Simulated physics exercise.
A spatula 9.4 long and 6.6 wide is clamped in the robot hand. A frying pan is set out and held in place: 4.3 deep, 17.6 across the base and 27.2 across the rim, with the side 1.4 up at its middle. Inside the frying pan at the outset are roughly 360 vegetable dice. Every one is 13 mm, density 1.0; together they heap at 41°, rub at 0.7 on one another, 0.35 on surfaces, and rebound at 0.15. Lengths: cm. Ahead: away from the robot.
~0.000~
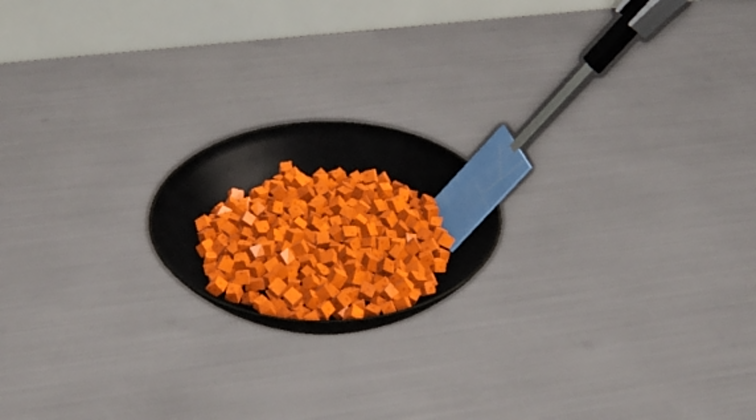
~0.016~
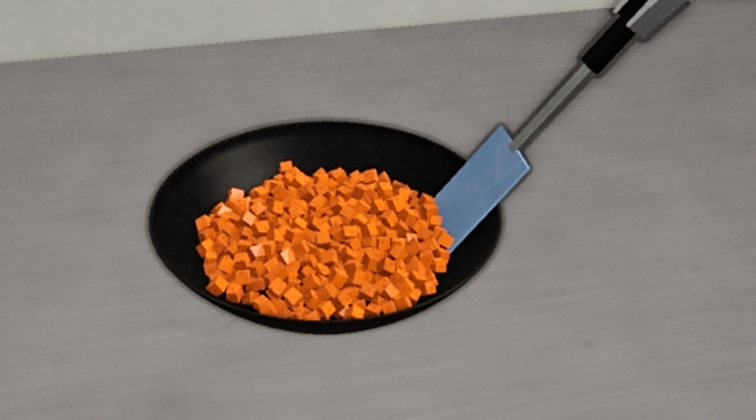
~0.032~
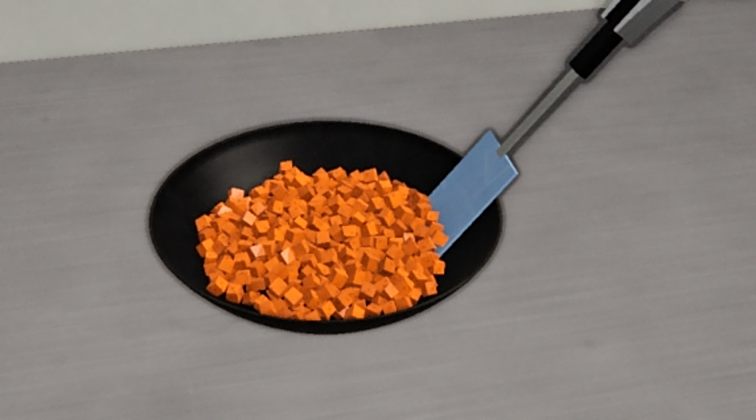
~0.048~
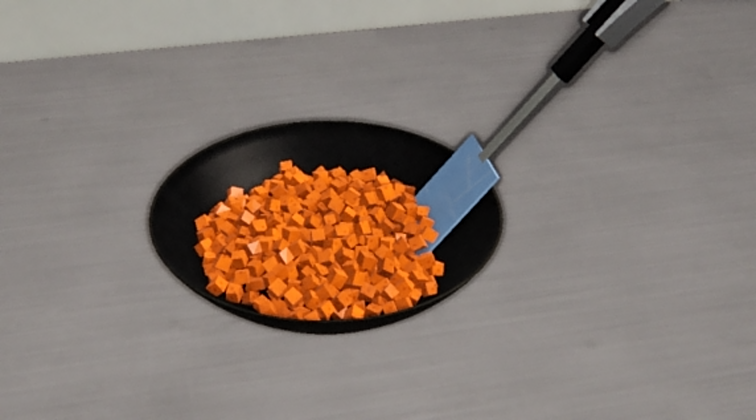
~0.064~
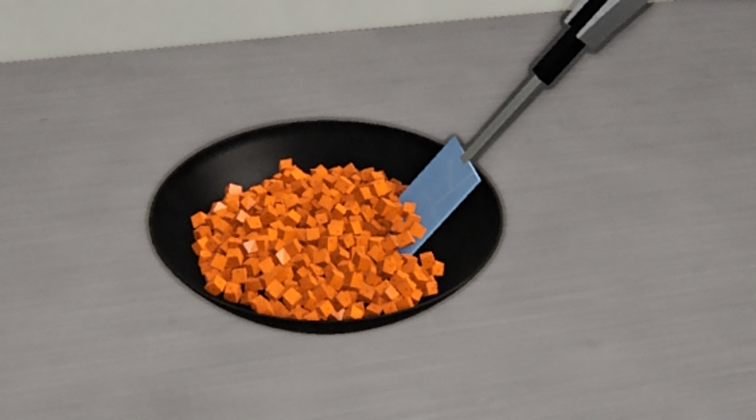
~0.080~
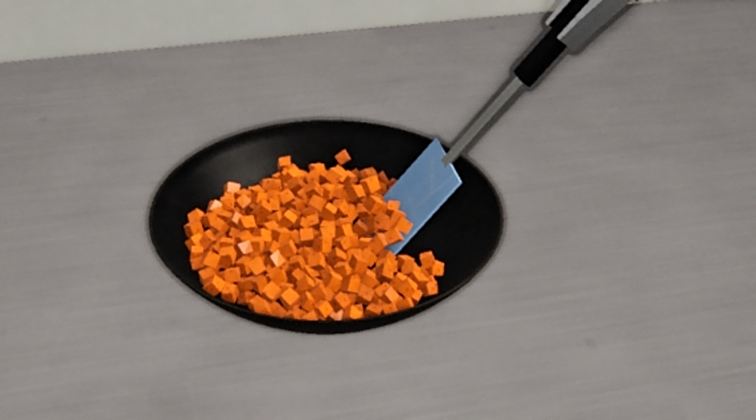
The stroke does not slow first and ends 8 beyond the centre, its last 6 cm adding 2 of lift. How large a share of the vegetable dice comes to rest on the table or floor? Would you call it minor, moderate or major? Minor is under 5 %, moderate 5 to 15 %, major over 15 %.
I would call it major.
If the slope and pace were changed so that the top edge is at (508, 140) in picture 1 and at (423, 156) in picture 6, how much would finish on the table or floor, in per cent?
Close to 30 in a hundred.
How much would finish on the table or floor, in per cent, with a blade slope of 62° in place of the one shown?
It would come to roughly 20 percent.
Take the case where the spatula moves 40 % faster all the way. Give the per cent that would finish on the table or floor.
Near 25 %.
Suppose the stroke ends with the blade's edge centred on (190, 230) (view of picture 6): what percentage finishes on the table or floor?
I'd estimate about 35 per cent.
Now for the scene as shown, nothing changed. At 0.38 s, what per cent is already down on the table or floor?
About 15 per cent.
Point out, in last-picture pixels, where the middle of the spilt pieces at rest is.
(72, 294) or thereabouts.
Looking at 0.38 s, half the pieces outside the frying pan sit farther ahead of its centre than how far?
That distance is around 18 cm.
After 0.12 s, sloping 50°, highest piece 8 above the table; 361 in the frying pan.
After 0.16 s, sloping 50°, highest piece 8 above the table; 361 in the frying pan.
After 0.38 s, sloping 50°, highest piece 12 above the table; 289 in the frying pan, 58 on the table or floor, 14 on the blade or in flight.
After 1.43 s, sloping 50°, highest piece 5 above the table; 288 in the frying pan, 73 on the table or floor.
In the end, 288 in the frying pan, 73 on the table or floor. That is 20 % on the table or floor.
